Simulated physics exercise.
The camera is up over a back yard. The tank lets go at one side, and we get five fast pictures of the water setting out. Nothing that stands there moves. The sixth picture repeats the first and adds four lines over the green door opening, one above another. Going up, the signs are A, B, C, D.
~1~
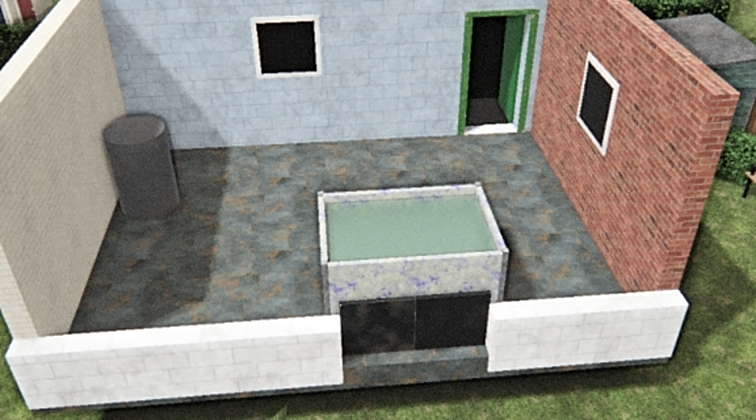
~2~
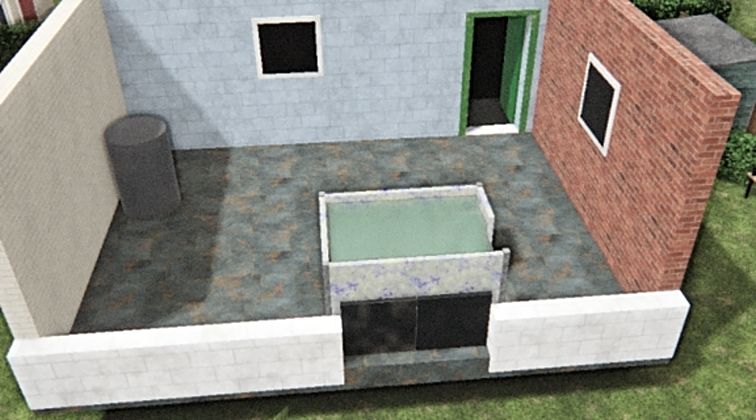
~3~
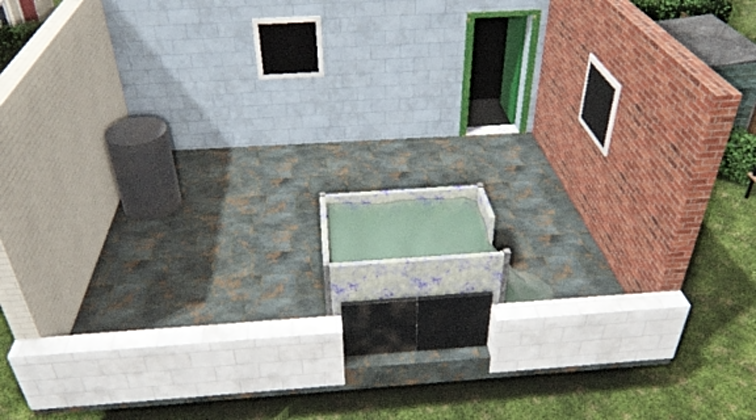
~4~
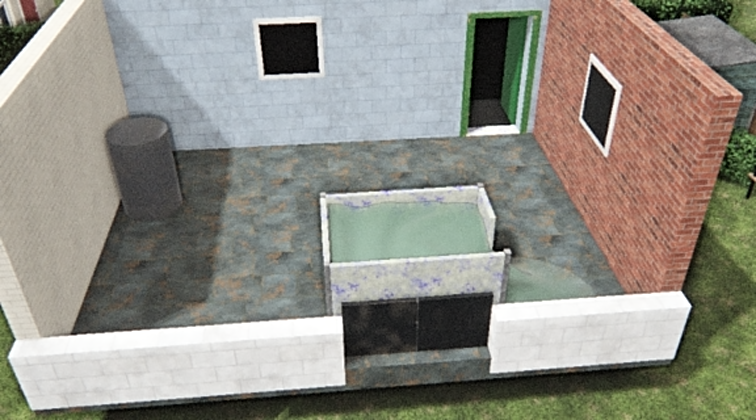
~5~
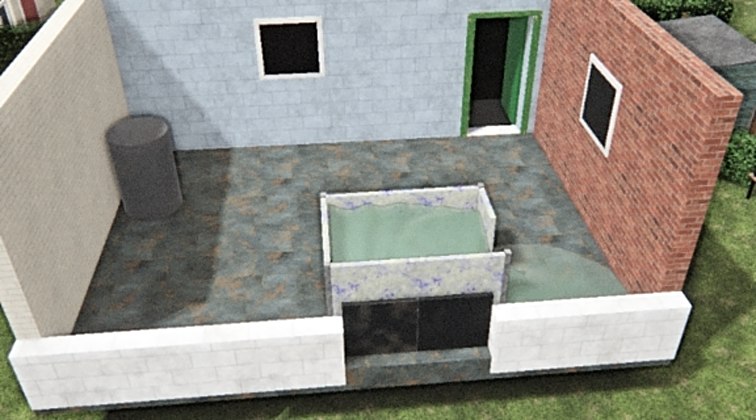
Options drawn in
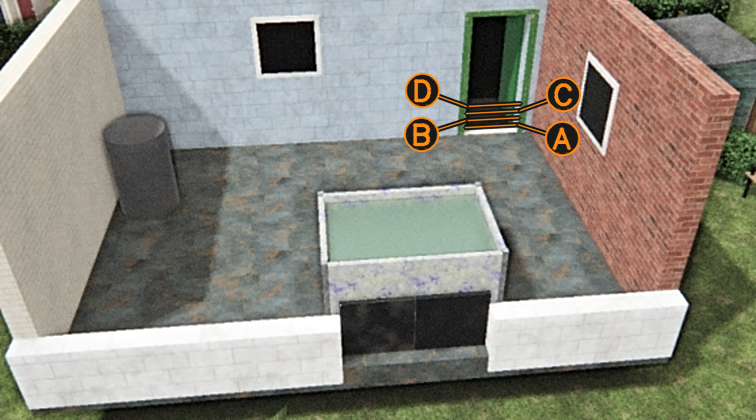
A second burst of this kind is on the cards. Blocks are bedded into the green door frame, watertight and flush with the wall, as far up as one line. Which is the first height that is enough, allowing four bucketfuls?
The limit is B.
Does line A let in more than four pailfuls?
Yes.
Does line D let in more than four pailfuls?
No, not at all.
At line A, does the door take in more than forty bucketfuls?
No, less.
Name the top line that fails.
It is A.
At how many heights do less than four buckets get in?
Three of them.
In orange, A at (491, 126); B at (492, 119); C at (493, 112); D at (493, 105); from the bottom up A, B, C, D.
For line A, about 12 bucketfuls get in.
For line B, a splash gets over, under a bucket.
For line C, nothing gets over.
For line D, nothing gets over.
